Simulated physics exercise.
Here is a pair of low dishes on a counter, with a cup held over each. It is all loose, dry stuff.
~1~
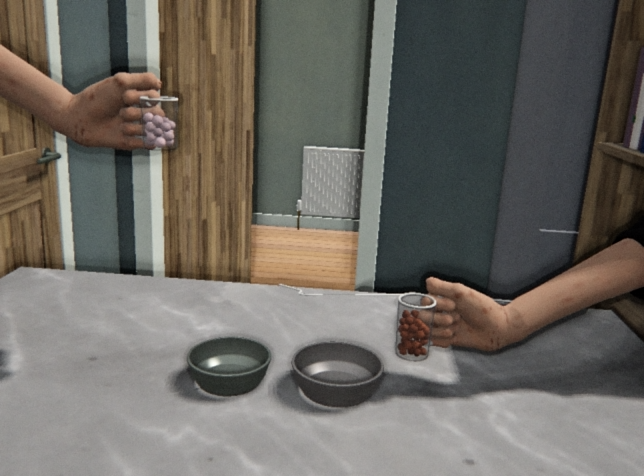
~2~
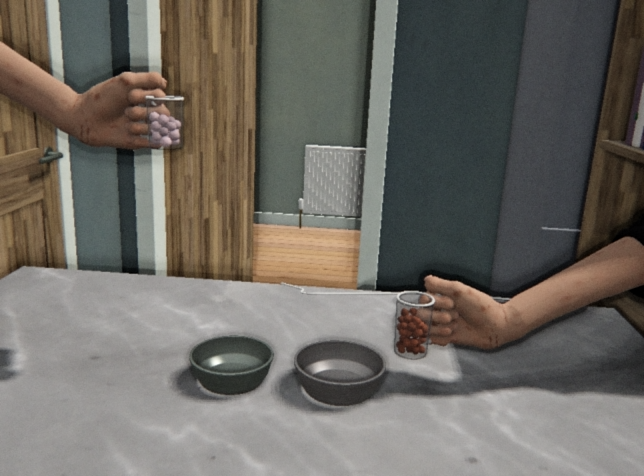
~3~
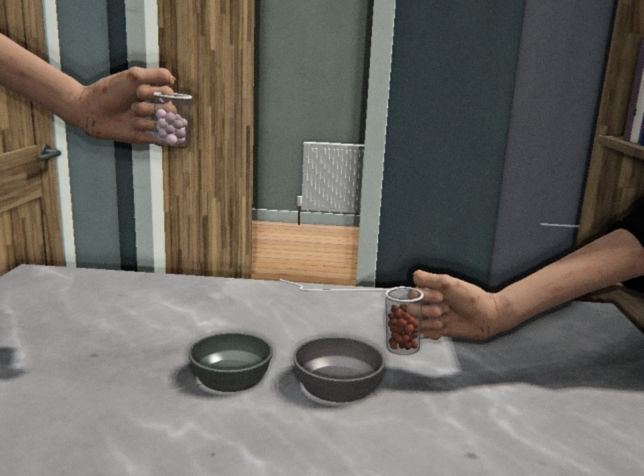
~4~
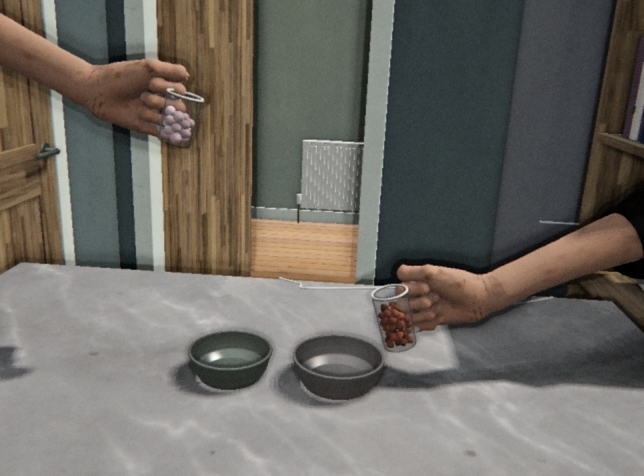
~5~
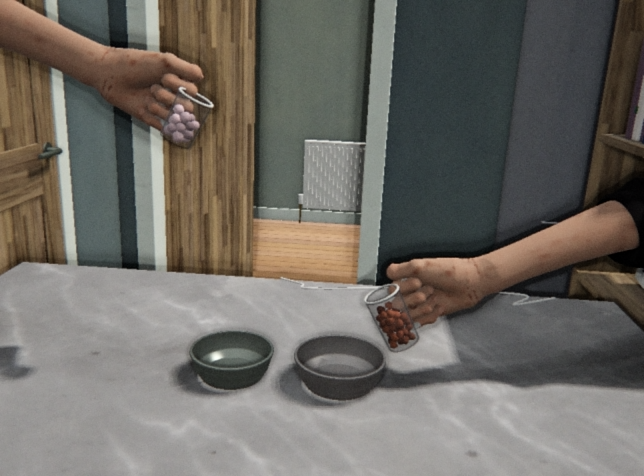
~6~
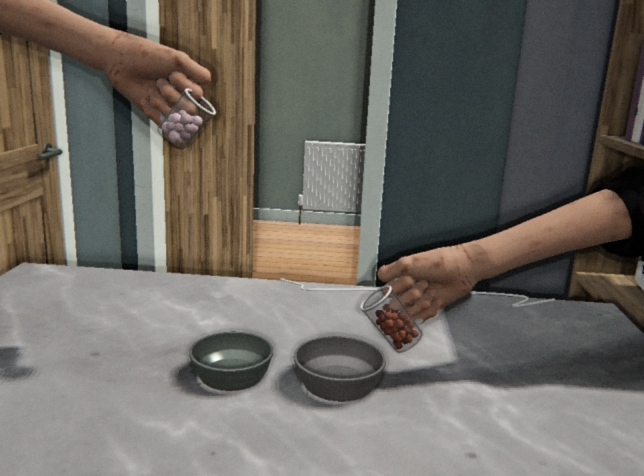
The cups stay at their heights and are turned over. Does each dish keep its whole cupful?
The left dish lets several get away and the right dish catches the lot.
Then, 0.31 s on from there, left, the whole lot still in the cup; right, the whole lot still in the cup.
Then, 0.70 s on from there, left, the whole lot still in the cup; right, the whole lot still in the cup.
Then, 1.12 s on from there, left, near half still in the cup, near half in the air; right, all but a few still in the cup, a little in the air.
In the end, left, near half in the dish, near half outside the dish; right, the whole lot in the dish, none at all outside the dish.
